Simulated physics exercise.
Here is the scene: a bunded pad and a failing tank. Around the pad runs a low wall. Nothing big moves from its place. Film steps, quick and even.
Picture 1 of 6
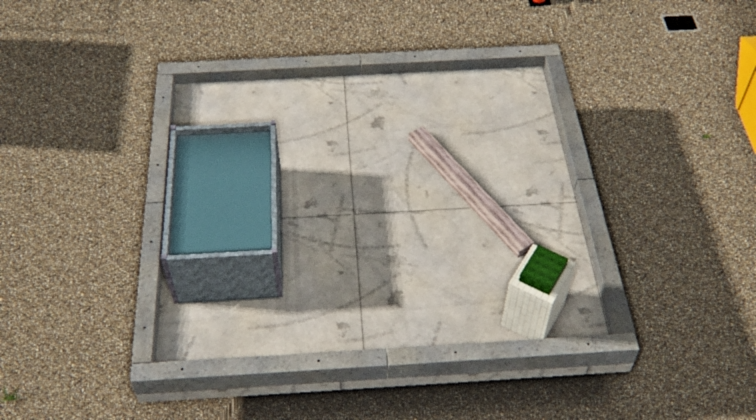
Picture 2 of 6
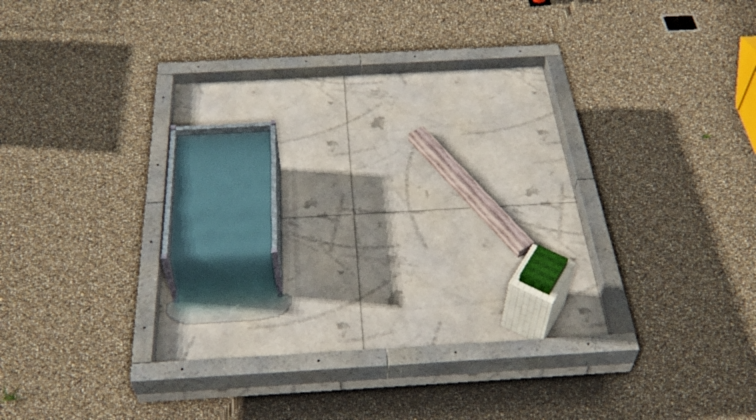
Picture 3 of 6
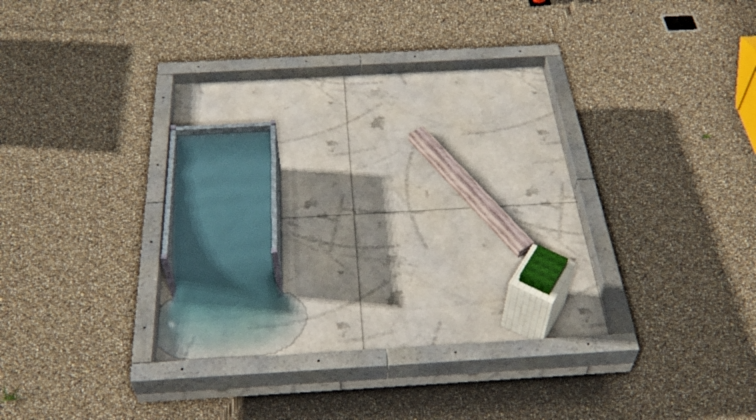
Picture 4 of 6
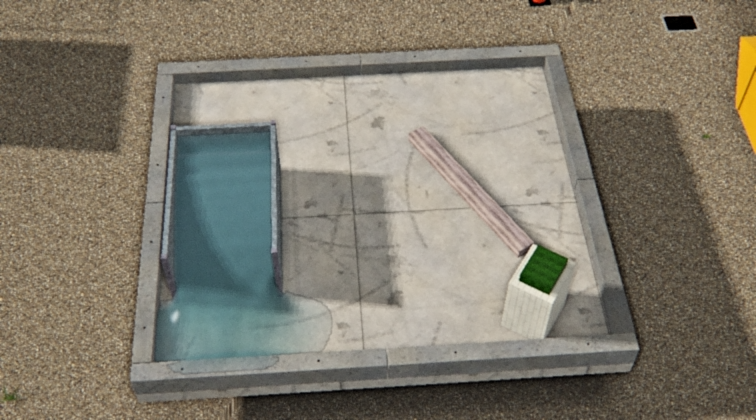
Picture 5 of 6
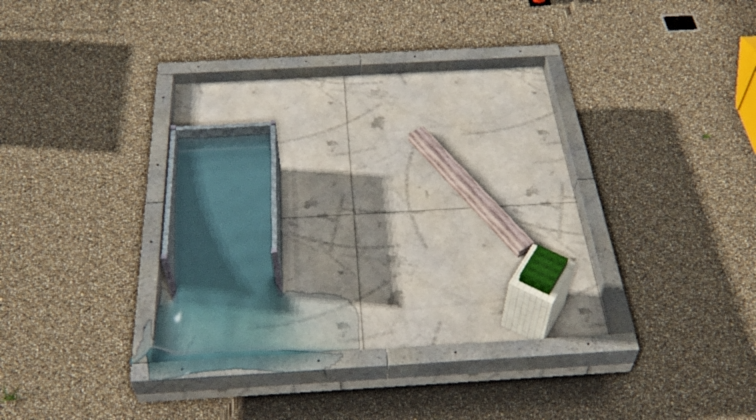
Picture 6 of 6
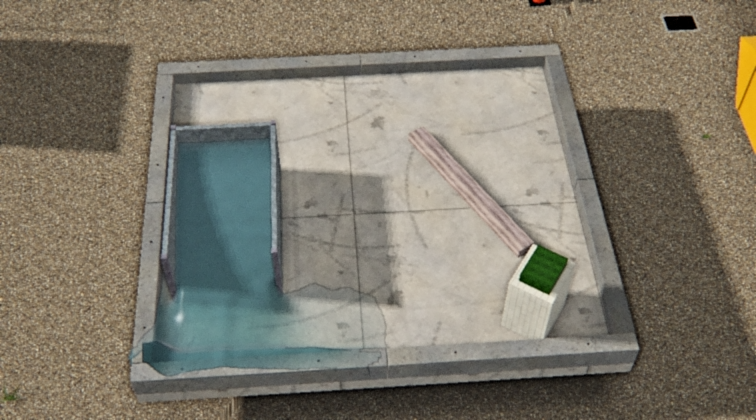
A square concrete pad with a low wall around it sits on gravelly brown ground, seen from above by a still camera. A grey tank of blue-green water stands at the left, with a pinkish striped beam slanting across the right towards a white block topped in green. The tank's near side opens and water pours out, spreading to the near wall and then rightward along it.
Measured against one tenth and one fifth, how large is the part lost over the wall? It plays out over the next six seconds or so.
Major, beyond a fifth.
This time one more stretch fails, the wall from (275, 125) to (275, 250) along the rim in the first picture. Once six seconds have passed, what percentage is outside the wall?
Close to 8 per cent, I reckon.
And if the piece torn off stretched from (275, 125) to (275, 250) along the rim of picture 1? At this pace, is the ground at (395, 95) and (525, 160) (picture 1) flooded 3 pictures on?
Taking them as listed, I'd say drenched and unwetted.
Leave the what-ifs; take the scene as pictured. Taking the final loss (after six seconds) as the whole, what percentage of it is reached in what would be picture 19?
Near 95 in a hundred.
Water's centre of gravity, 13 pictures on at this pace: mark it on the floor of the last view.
Centre of mass: Roughly (286, 288).
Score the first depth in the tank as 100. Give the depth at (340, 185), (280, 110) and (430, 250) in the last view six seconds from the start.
About 2 per cent, then 4 per cent, then 10 per cent.
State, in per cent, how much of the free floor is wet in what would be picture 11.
Estimate: Some 20 in a hundred.
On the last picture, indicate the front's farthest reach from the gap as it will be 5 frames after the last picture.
Around (547, 346).
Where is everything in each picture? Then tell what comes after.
In the first picture, the tank at (222, 191) is whole and still.
In the second picture, water pours out at (226, 284) and has run to (287, 298).
In the third picture, the front is at (297, 327), out from the gap at (226, 285).
In the fourth picture, water pours out at (227, 286) and has run to a hidden place.
In the fifth picture, the front is at a hidden place, out from the gap at (227, 287).
In the sixth picture, the front is at a hidden place, out from the gap at (227, 287).
A moment on, water covers 15 % of the floor; the low wall has let 11 % over.
Next, water covers 20 % of the floor; the low wall has let 19 % over.
Then, water covers 30 % of the floor; the low wall has let 37 % over.
Later, water covers 45 % of the floor; the low wall has let 40 % over.
In the end, water covers 75 % of the floor; the low wall has let 40 % over.
